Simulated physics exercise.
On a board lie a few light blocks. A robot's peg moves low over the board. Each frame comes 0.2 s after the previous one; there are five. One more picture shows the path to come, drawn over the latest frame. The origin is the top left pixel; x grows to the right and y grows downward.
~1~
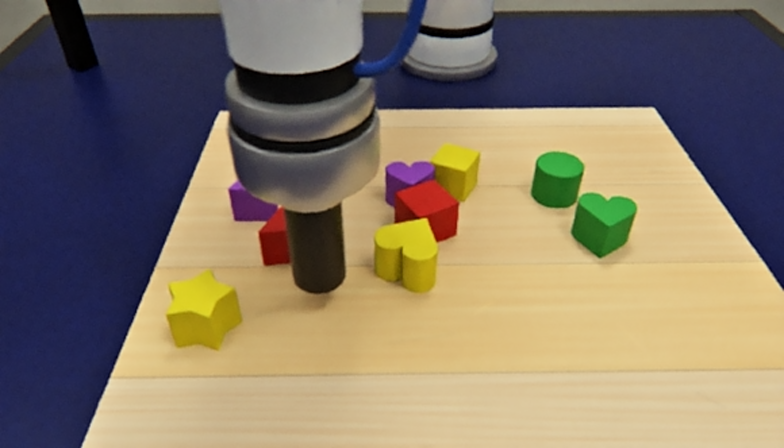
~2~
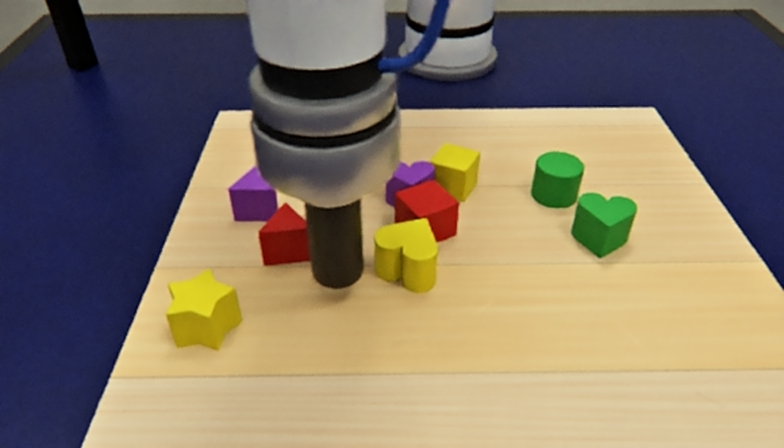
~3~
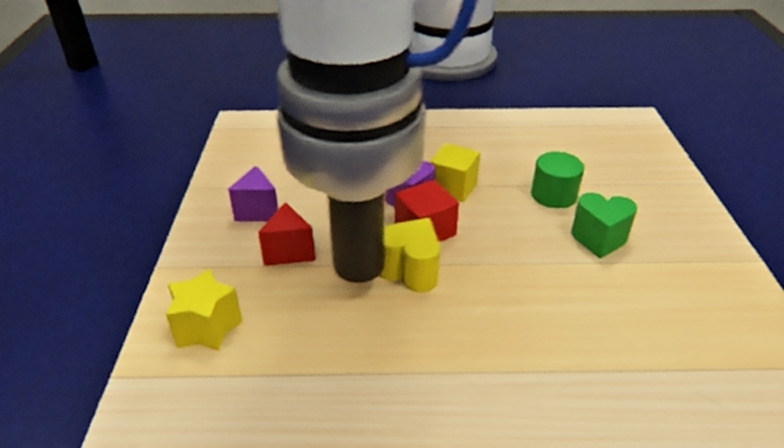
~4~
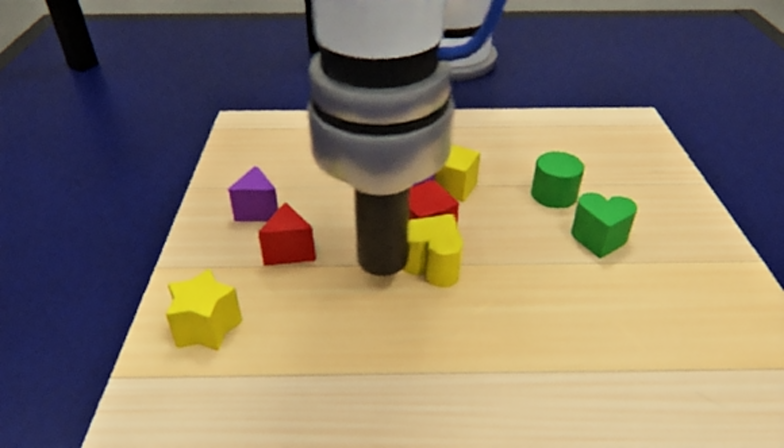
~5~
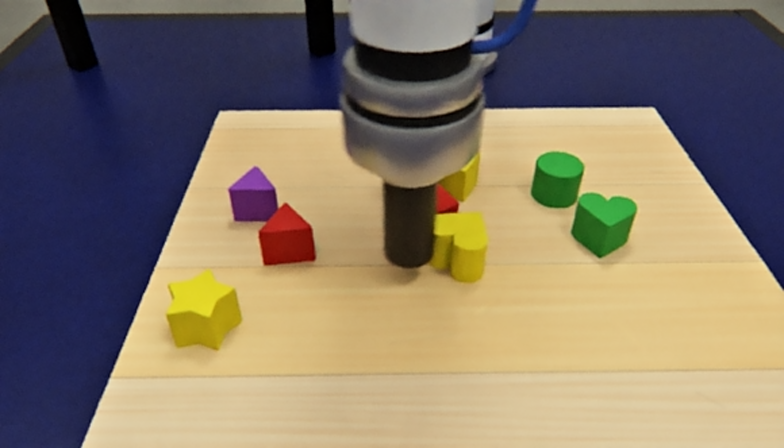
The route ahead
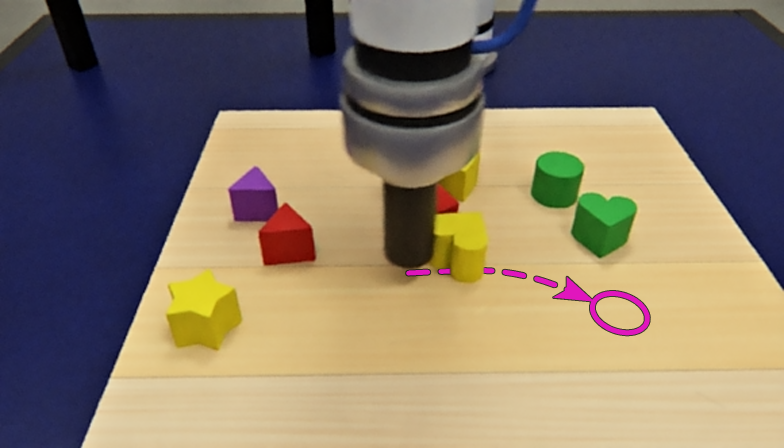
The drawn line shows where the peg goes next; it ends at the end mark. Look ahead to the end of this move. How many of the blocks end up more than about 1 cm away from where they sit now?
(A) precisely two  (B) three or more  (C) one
Choice C: One.
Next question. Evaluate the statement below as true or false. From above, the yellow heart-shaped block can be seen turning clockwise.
False.
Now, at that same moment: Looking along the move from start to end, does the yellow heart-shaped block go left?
Yes.
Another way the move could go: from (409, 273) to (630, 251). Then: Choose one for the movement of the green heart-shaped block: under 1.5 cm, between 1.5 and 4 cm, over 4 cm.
I'd go with over 4 cm for this block.
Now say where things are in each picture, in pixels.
The first picture shows tip of the peg at (320, 277), middles of tops, red square at (427, 197), yellow heart-shaped block at (409, 238), green heart-shaped block at (608, 206).
The second picture shows peg at (338, 273), nothing pushed.
The third picture shows peg at (359, 267), nothing pushed.
The fourth picture shows peg at (383, 261), yellow heart-shaped block at (435, 232).
The fifth picture shows peg at (409, 254), red square partly hidden, yellow heart-shaped block at (461, 228), green heart-shaped block at (608, 206).
The line goes from (409, 273) by way of (478, 270) and (549, 283) to (620, 312).
What follows on the original path. One third of the way, peg at (481, 251); yellow heart-shaped block at (530, 221).
Two thirds of the way, peg at (555, 264); yellow heart-shaped block at (576, 218), turned 45° anticlockwise; green heart-shaped block at (613, 204).
At the end, peg at (626, 293); red square unmoved; yellow heart-shaped block at (576, 218), turned 45° anticlockwise; green heart-shaped block at (613, 204).
